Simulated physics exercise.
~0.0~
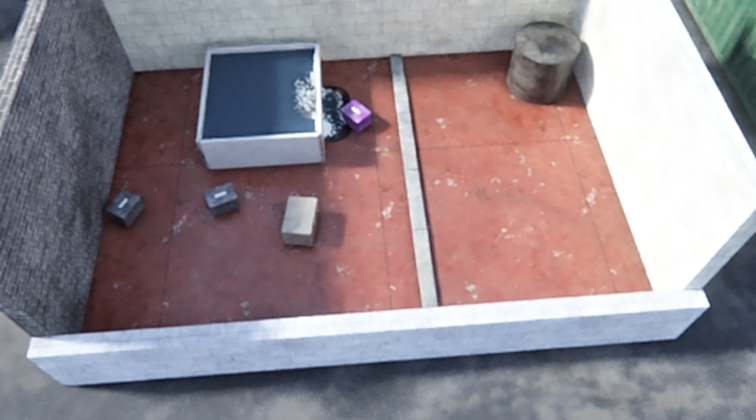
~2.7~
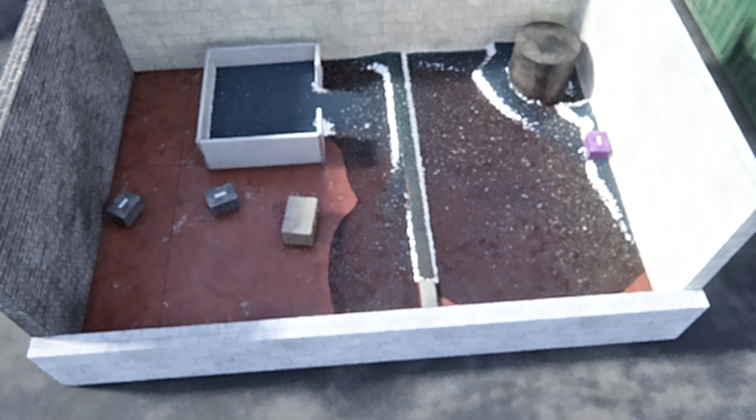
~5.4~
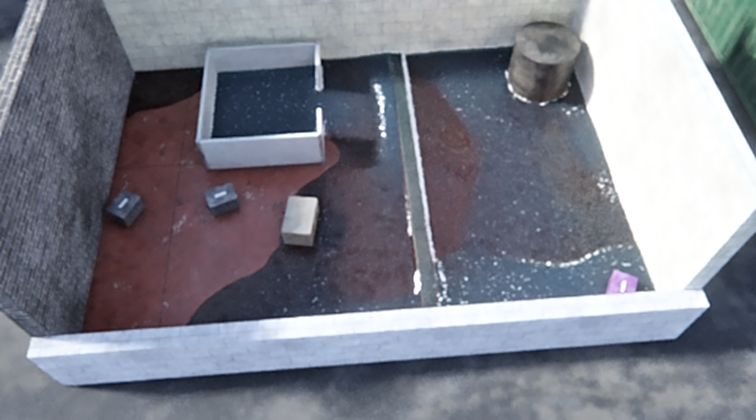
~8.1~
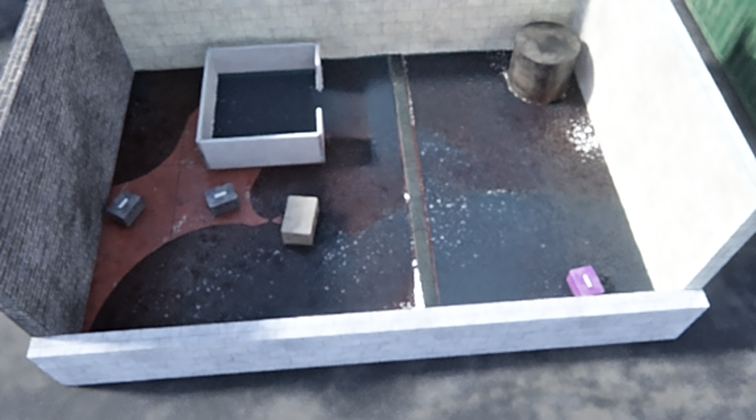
On a walled reddish concrete floor, water burst through the right side of a white tank and swept a small purple box over the low kerb to the far right; the water spread widely, and the box drifted down, then slightly left, near the front wall.
